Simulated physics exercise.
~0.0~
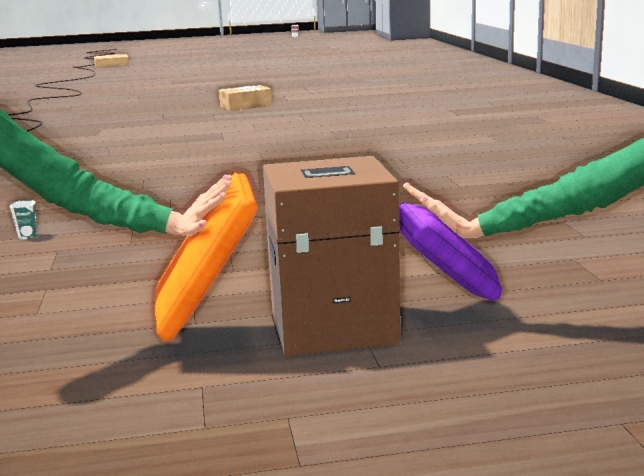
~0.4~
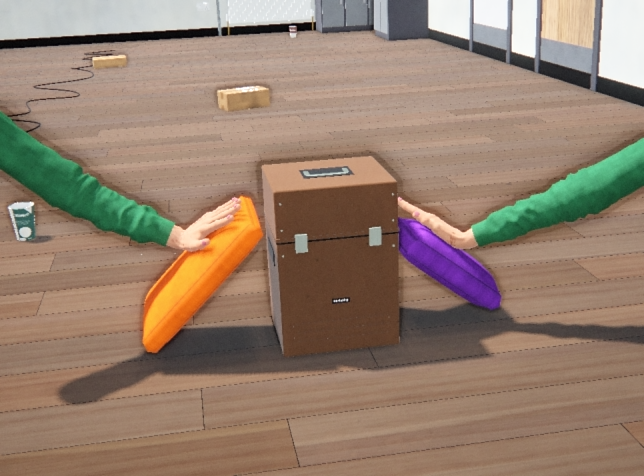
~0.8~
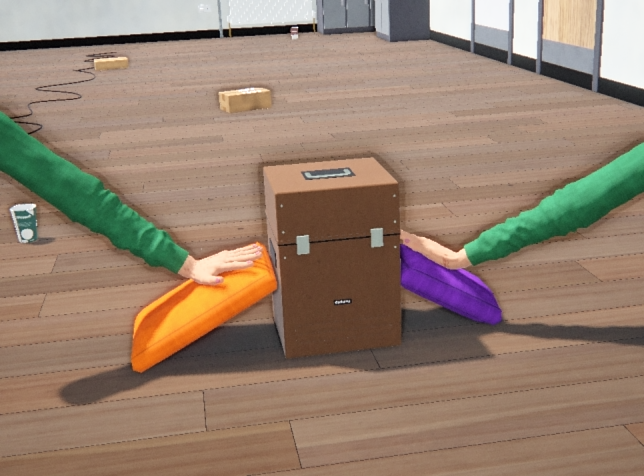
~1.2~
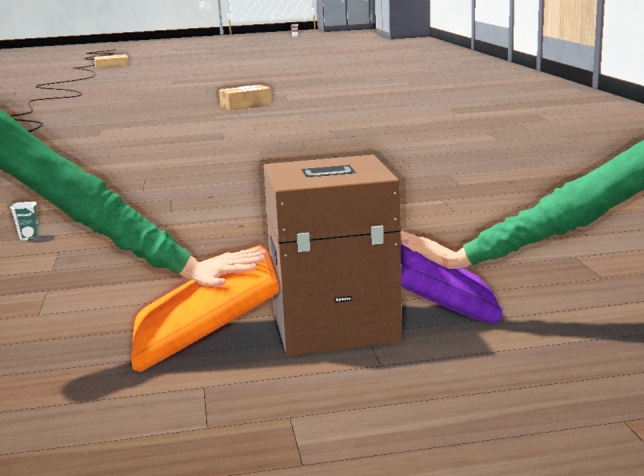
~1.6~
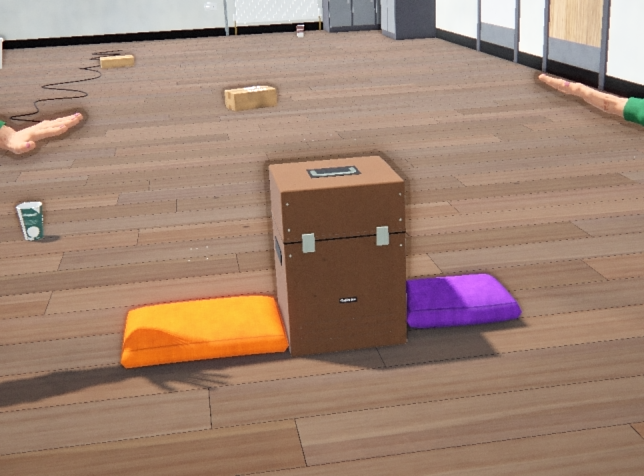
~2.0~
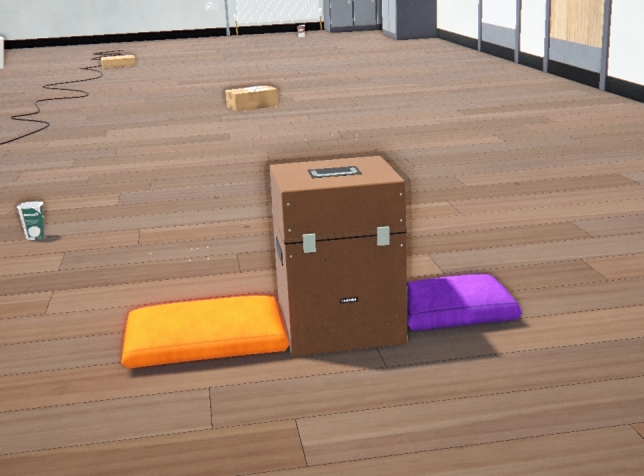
Hands lower an orange pillow and a purple bag beside a brown chest until both lie flat.
